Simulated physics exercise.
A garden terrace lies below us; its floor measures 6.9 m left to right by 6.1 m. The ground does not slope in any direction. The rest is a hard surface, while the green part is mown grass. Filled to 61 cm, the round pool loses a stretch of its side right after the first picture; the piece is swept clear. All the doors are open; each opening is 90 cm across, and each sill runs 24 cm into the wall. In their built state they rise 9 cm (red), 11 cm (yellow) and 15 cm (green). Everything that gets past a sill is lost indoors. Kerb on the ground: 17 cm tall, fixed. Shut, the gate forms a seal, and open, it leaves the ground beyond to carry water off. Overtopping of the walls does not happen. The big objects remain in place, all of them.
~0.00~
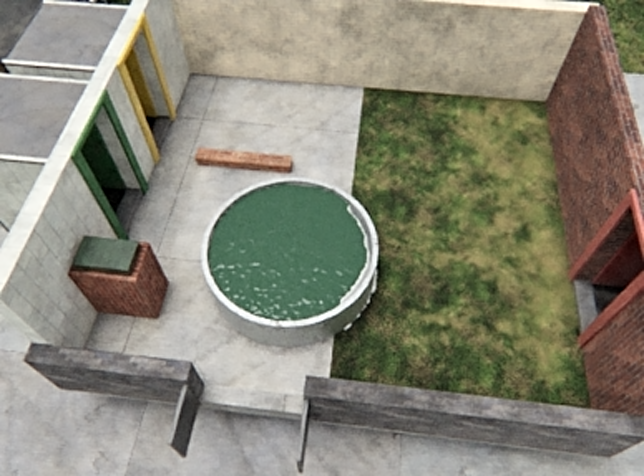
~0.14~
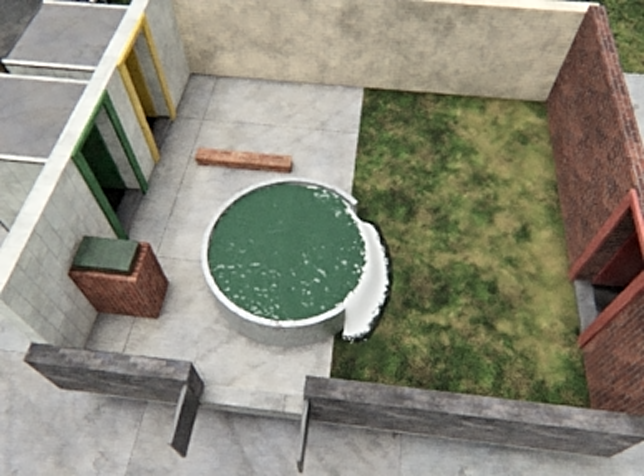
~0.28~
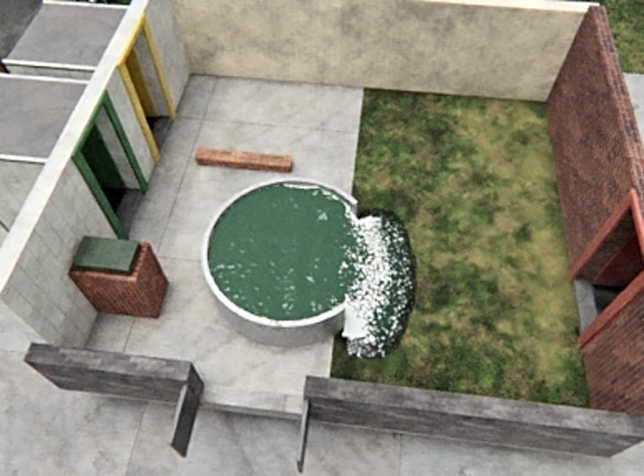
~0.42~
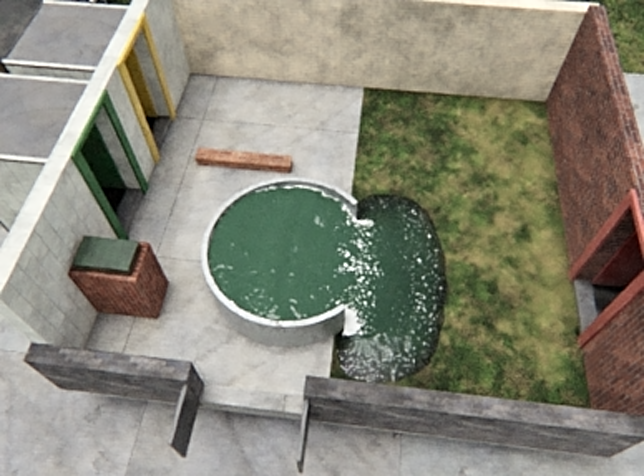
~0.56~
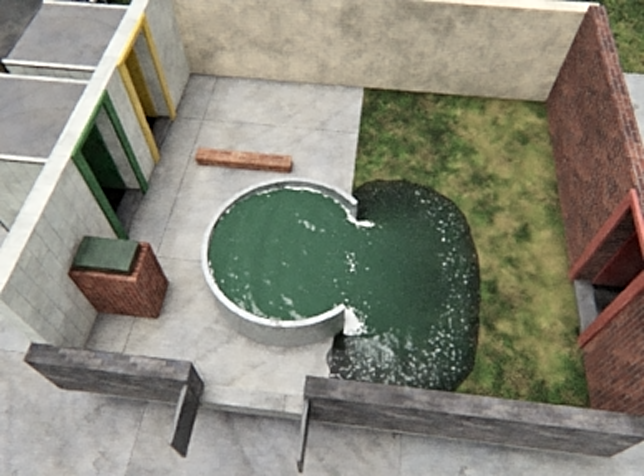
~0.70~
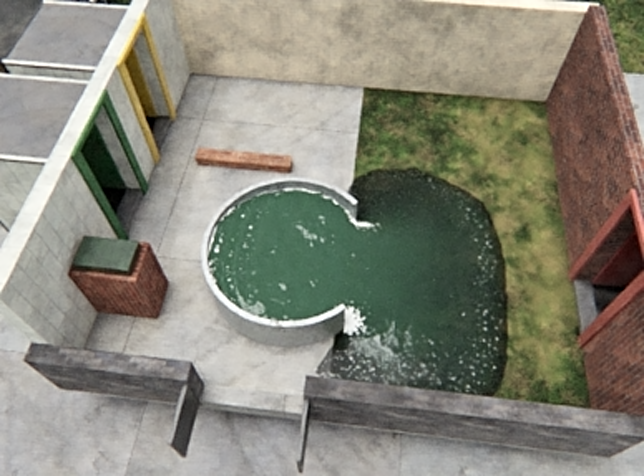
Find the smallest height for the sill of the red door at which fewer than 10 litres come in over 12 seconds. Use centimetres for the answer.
The smallest such height is near 22 cm.
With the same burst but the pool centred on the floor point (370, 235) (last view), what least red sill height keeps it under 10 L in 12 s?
Then roughly 25 cm.
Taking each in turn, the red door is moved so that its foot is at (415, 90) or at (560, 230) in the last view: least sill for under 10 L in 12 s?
8.5 and 17 cm.
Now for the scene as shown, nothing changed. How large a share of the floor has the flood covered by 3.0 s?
Close to 45 per cent of it is wet.
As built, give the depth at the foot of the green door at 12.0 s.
Depth: Near 4.0 cm.
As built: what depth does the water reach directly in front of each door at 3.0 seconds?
Red door: 23 cm; yellow door: 0 cm; green door: 0 cm.
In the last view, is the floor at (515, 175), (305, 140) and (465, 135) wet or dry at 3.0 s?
Point by point, the first is awash, the second spared and the third awash.
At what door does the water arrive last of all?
Door: Green.
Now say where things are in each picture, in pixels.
The round pool at (290, 248) is whole and still, 61 cm deep; the red door at (606, 275) is dry, in the first frame.
The front is at (376, 230), 0.3 m from the gap at (370, 270); 0.5 m2 of floor is wet, 61 cm left at the back, in the second frame.
Water pours out at (370, 272) and has run 0.7 m, to (396, 220); about 9 cm deep outside, 61 cm at the back, in the third frame.
The front is at (422, 361), 1.2 m from the gap at (370, 273); 3.2 m2 of floor is wet, 61 cm left at the back, in the fourth frame.
The gap is at (370, 273), the front 1.7 m out at (459, 217); the back of the round pool holds 60 cm, in the fifth frame.
The front is at (498, 370), 2.1 m from the gap at (370, 273); 7.5 m2 of floor is wet, 53 cm left at the back; 1.1 m in a straight line remain to the red door at (606, 275), in the sixth frame.
After 1.4 s water covers 35 % of the floor, deepest (26 cm) near (376, 283); it has not reached the red door.
After 3.0 s water covers 45 % of the floor, deepest (26 cm) near (566, 349); 23 cm at the red door, 84 litres in over its 9 cm sill.
After 12.0 s water covers 95 % of the floor, deepest (10 cm) near (232, 88); 7 cm at the red door, 167 litres in over its 9 cm sill.
At the red door as built, the water arrived by 1.5 s and peaked near 24 cm at 2.2 s.
Run again over the same 12 s with other heights there, 29 litres in over 18.5 cm, 2 litres over 25 cm. The limit of 10 litres is kept from about 22 cm up.
